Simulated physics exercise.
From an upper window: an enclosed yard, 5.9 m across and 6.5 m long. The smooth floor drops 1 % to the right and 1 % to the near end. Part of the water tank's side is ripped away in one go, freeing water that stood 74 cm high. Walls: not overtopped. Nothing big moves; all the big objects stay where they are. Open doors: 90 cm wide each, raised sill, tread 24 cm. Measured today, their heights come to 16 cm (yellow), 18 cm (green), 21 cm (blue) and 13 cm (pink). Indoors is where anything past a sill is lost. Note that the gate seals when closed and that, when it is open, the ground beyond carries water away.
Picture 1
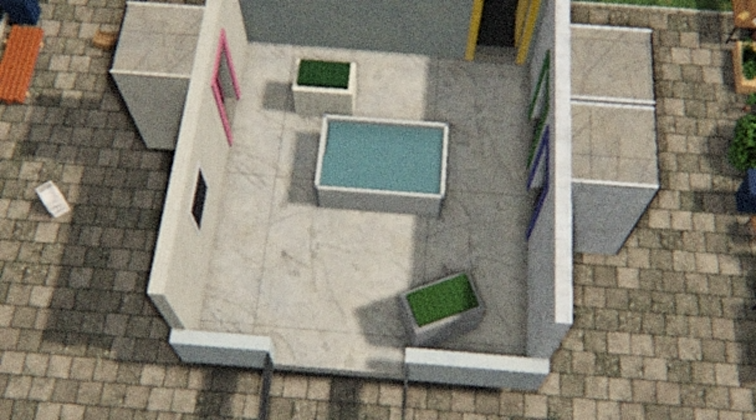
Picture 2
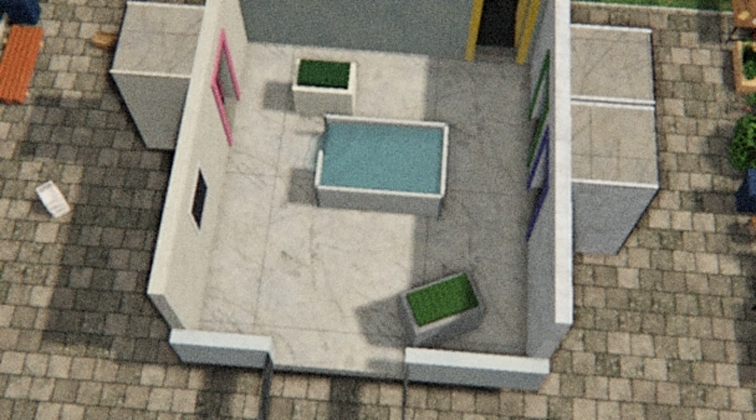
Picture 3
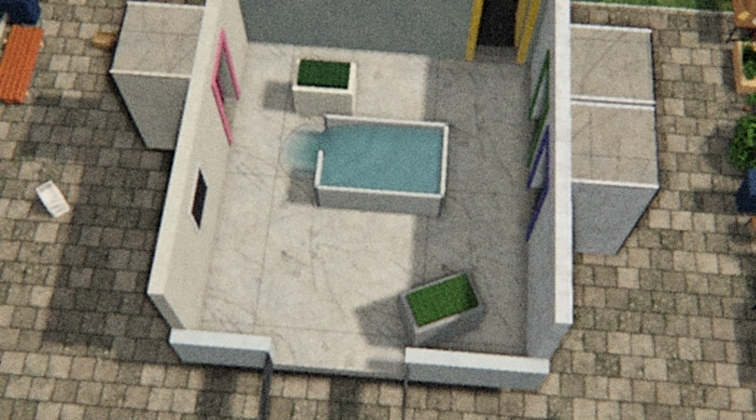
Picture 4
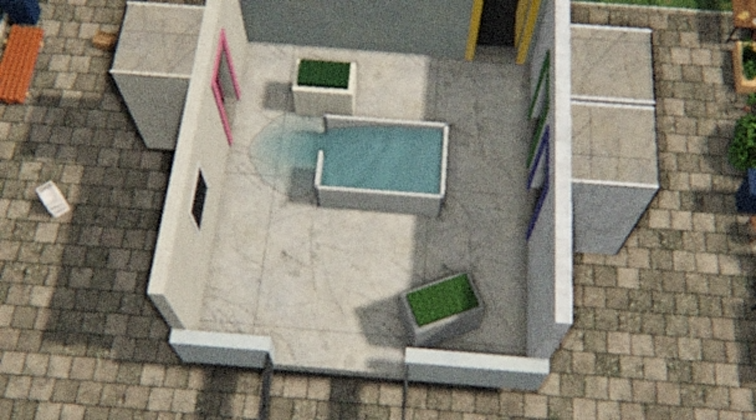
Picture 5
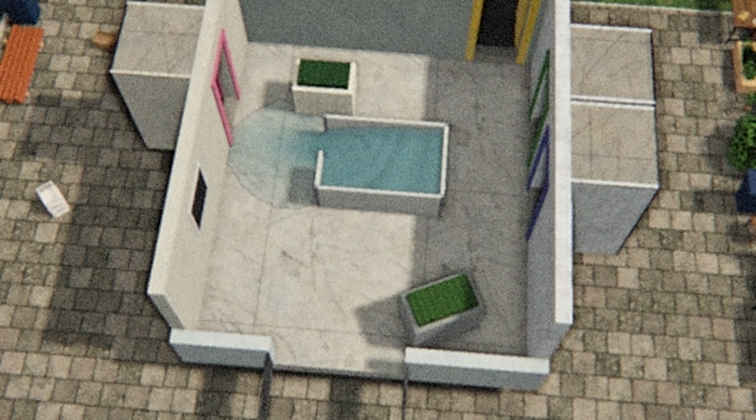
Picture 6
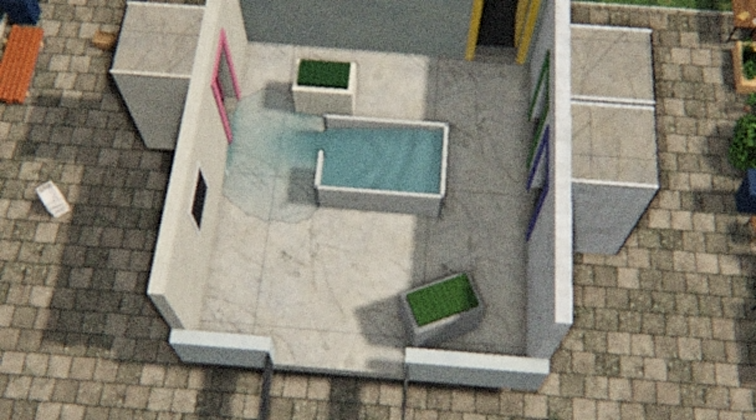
To begin with, still blue water fills a rectangular tank in a pale walled yard with two grass-topped planters. Then the tank's left side opens and water pours out through the gap, fanning leftward over the smooth floor. The thin sheet reaches the pink-framed opening's wall and widens toward the near end.
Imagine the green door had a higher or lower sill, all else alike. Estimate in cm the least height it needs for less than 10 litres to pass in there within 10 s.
I would say 7 cm.
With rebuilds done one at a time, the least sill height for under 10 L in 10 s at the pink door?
For pink: Close to 30 cm.
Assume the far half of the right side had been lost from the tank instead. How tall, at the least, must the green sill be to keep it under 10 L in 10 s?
About 33 cm.
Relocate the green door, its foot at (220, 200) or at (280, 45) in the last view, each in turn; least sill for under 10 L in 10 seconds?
Roughly 18 cm for the first and 21 cm for the second.
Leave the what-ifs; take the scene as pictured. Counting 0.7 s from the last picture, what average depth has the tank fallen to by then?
Close to 54 cm deep on average.
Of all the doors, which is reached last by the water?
I'd say the blue one.
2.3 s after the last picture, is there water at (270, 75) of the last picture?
At that moment it's submerged.
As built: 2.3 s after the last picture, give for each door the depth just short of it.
Depth (cm): Yellow 0 / green 0 / blue 0 / pink 24.
Then, 0.7 s after the last picture water covers 15 % of the floor, deepest (40 cm) near (322, 147); it has not reached the green door.
Then, 2.3 s after the last picture water covers 40 % of the floor, deepest (28 cm) near (248, 42); it has not reached the green door.
Then, 9.3 s after the last picture water covers 90 % of the floor, deepest (12 cm) near (468, 366); 7 cm at the green door, 0 litres in over its 18 cm sill.
At the green door as built, the water peaked near 9 cm, 6.7 s after the last picture.
Run again over the same 10 s with other heights there, 17 litres in over 6 cm, 1 litre over 8.5 cm. The limit of 10 litres is kept from about 7 cm up.
